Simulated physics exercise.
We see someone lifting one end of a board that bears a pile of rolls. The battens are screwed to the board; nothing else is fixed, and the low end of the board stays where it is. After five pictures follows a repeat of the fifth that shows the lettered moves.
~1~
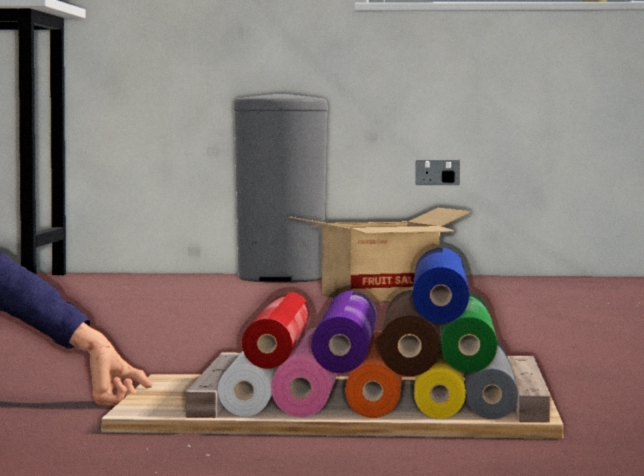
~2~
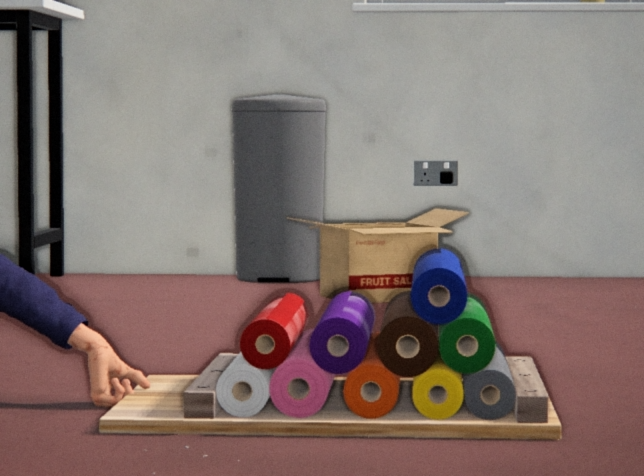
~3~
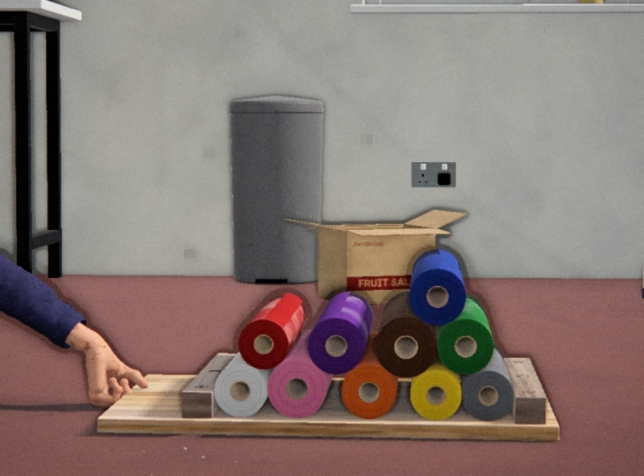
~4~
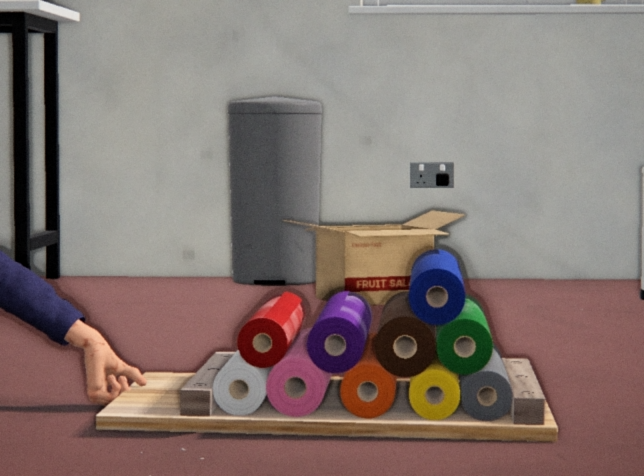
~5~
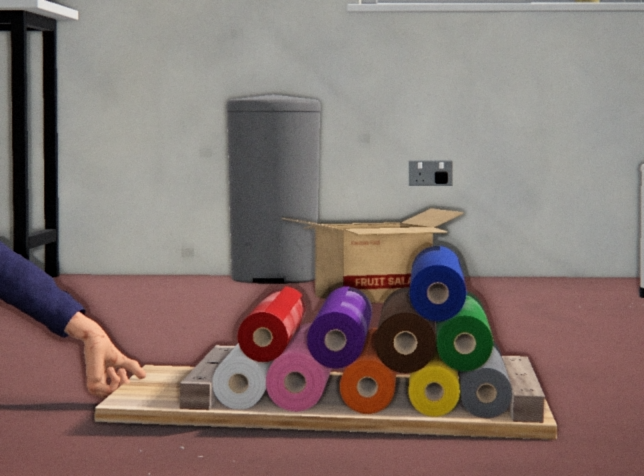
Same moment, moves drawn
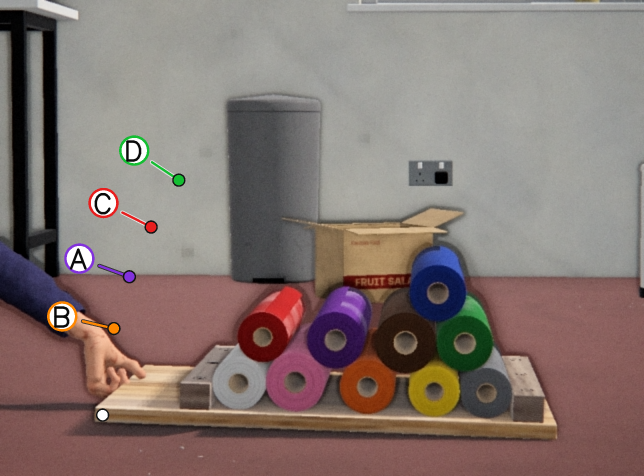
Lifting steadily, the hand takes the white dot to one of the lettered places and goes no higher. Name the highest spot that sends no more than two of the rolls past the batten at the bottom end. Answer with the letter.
B is the limit.
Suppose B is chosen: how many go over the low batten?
With B, none.
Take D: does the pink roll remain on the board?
The pink roll: Yes.
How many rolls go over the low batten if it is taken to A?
It comes to three.
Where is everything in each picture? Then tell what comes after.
In the first picture, board (339, 391); white roll (245, 390); pink roll (301, 388).
In the second picture, pink roll (299, 388); orange roll (371, 391).
In the third picture, board (335, 392); white roll (240, 391); red roll (264, 344); purple roll (336, 346).
In the fourth picture, board (333, 392); white roll (239, 389); pink roll (296, 387).
In the fifth picture, board (332, 387); white roll (239, 383); pink roll (295, 382).
On the copy, A at (130, 277); B at (114, 328); C at (151, 227); D at (179, 180); the white dot at (103, 415).
On B. First, board at 11°.
Then, board at 13°.
Finally, board at 13°, none over the low batten.
By contrast, A three over the low batten (brown, green, blue); C four over the low batten (purple, brown, green, blue); D four over the low batten (purple, brown, green, blue).
